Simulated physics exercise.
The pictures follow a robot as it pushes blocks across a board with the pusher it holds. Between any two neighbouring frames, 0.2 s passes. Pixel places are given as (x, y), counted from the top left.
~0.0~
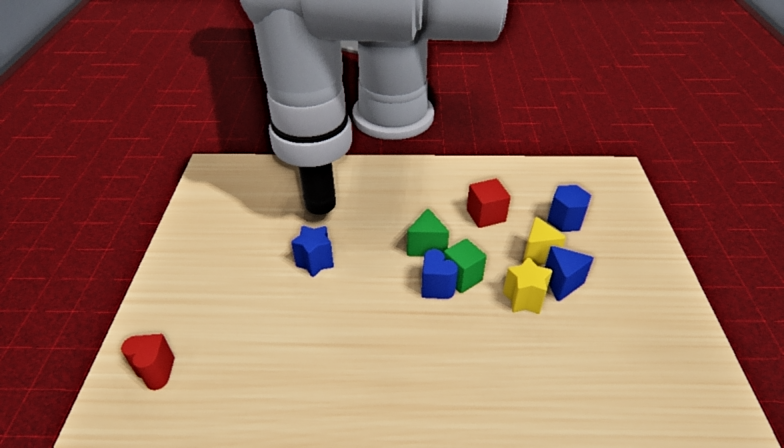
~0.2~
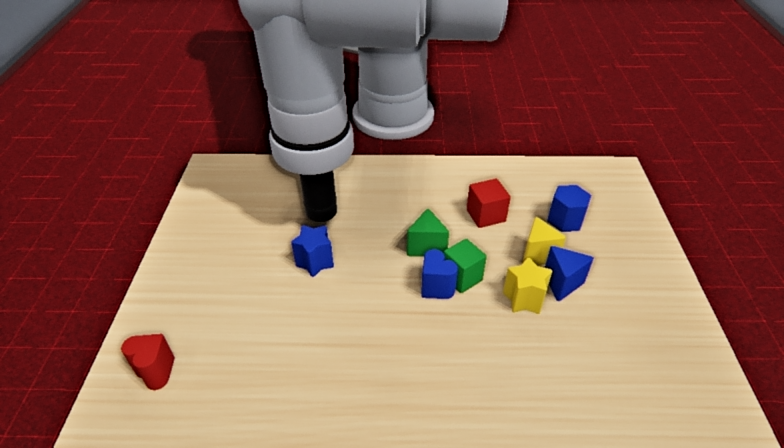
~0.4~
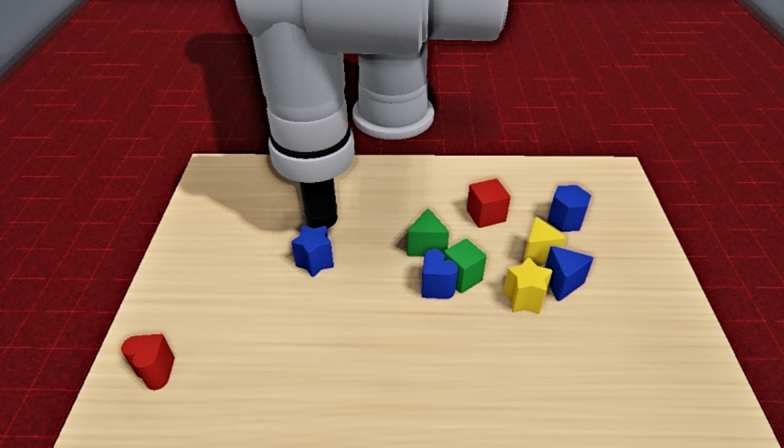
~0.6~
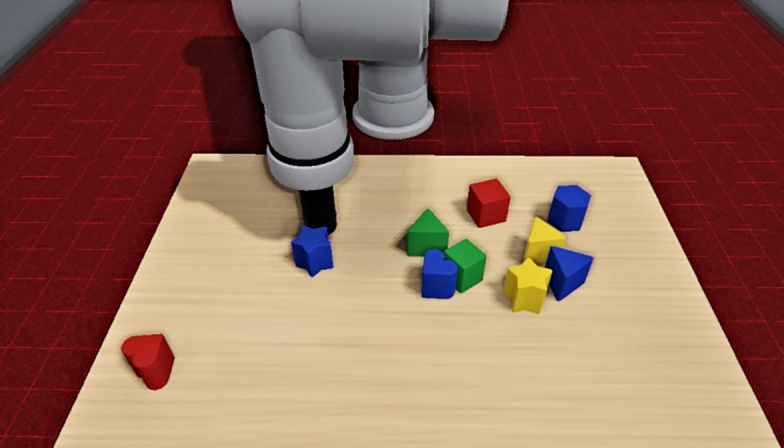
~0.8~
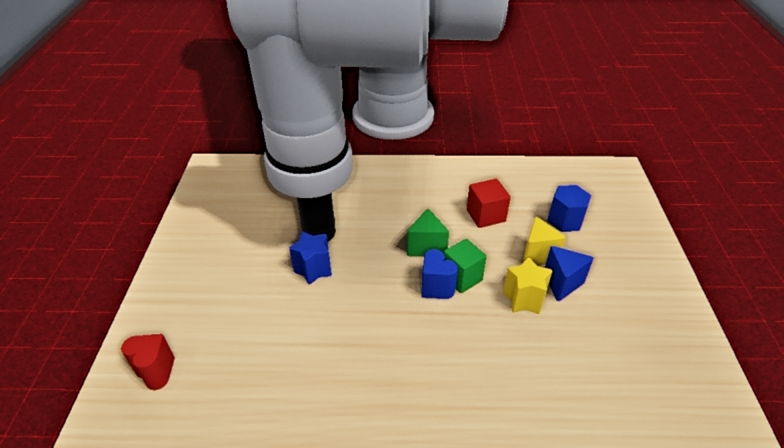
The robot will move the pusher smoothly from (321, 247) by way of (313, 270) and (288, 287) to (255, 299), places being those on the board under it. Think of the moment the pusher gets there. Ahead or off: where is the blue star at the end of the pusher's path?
The pusher should slip past it.
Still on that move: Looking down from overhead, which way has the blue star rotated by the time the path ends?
Rotates counter-clockwise.
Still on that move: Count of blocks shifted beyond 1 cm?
That's one.
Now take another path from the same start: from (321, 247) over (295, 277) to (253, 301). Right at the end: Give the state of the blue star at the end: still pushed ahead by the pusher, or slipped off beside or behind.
It falls back or aside.
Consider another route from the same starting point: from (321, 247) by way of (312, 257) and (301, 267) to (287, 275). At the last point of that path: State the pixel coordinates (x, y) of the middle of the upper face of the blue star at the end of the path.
Most likely (288, 274).
The first path, step by step. One third of the way, pusher at (311, 258); blue star at (300, 270).
Two thirds of the way, pusher at (284, 275); blue star at (287, 288), turned 25° anticlockwise.
At the end, pusher at (251, 286); blue star at (282, 290), turned 45° anticlockwise.
